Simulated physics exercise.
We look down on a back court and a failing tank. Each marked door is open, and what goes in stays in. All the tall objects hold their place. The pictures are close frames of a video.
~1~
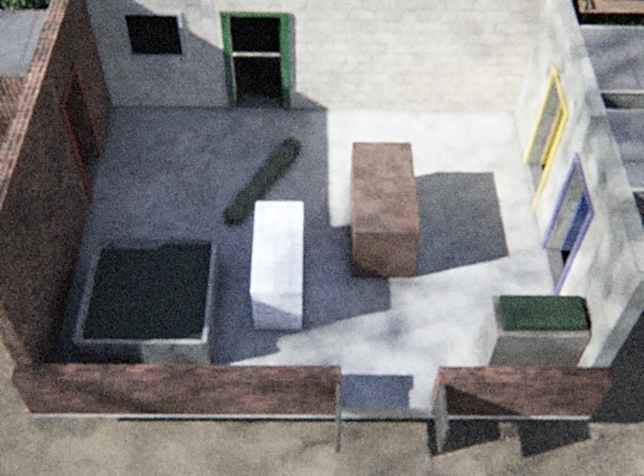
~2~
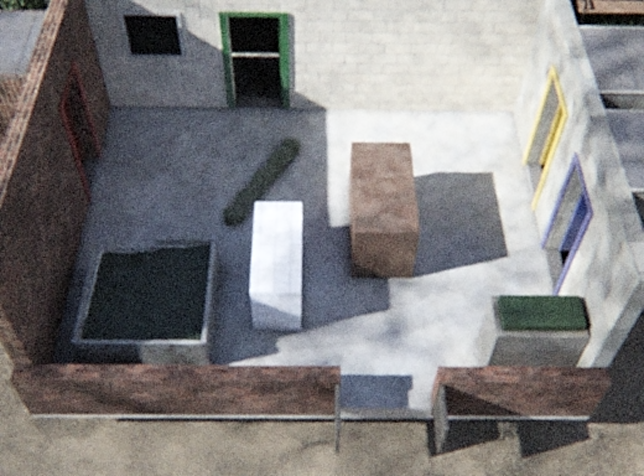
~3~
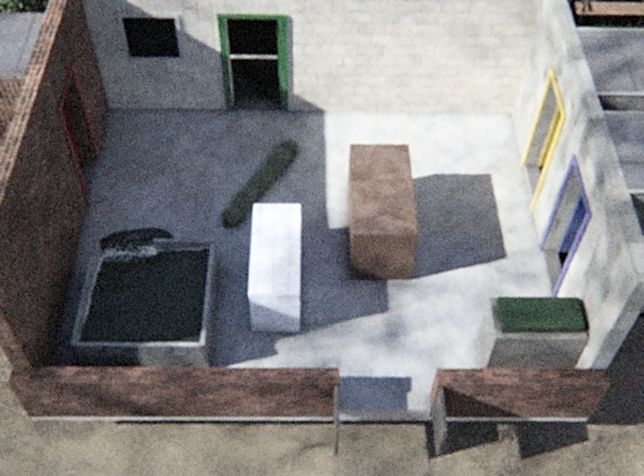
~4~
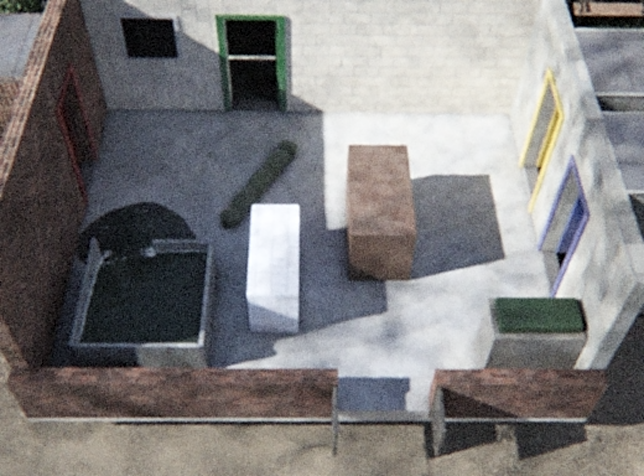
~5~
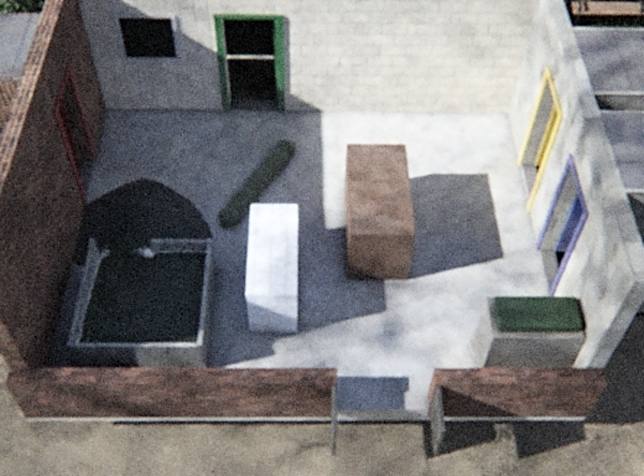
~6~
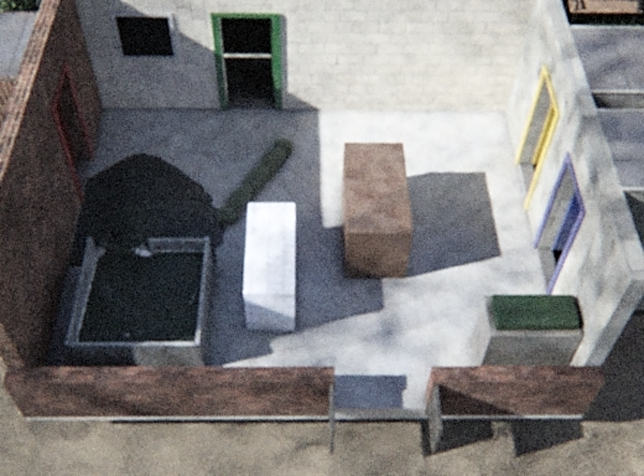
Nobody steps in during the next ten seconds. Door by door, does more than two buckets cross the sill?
The green door takes more than that; the red door takes more than that; the blue door stays under that; the yellow door stays under that.
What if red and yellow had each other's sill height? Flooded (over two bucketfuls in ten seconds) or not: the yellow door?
In short: The yellow one passes that mark.
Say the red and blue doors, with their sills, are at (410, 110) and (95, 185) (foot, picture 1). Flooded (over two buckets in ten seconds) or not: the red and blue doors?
My reading: Red holds; blue lets more in.
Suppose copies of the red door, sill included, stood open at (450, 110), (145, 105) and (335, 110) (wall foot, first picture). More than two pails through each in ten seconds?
In that order: Holds, floods, keeps below it.
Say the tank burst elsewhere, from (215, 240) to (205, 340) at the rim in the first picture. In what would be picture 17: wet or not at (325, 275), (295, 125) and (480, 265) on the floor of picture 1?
As listed: Clear, free of water, clear.
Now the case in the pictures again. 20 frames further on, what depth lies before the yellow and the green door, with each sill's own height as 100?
Near 0 and 230 in a hundred.
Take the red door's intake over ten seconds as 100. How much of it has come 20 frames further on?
Close to 50 %.
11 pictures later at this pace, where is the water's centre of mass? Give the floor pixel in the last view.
Roughly at (149, 241).
A moment on, water covers 25 % of the floor; the green door not reached, the red door under two buckets in, the blue door not reached, the yellow door not reached.
Next, water covers 25 % of the floor; the green door under two buckets in, the red door over two buckets in, the blue door not reached, the yellow door not reached.
Then, water covers 35 % of the floor; the green door over two buckets in, the red door over two buckets in, the blue door not reached, the yellow door not reached.
Later, water covers 50 % of the floor; the green door over two buckets in, the red door over two buckets in, the blue door not reached, the yellow door wet at the sill, nothing in.
In the end, water covers 75 % of the floor; the green door far over two buckets in, the red door far over two buckets in, the blue door wet at the sill, nothing in, the yellow door wet at the sill, nothing in.
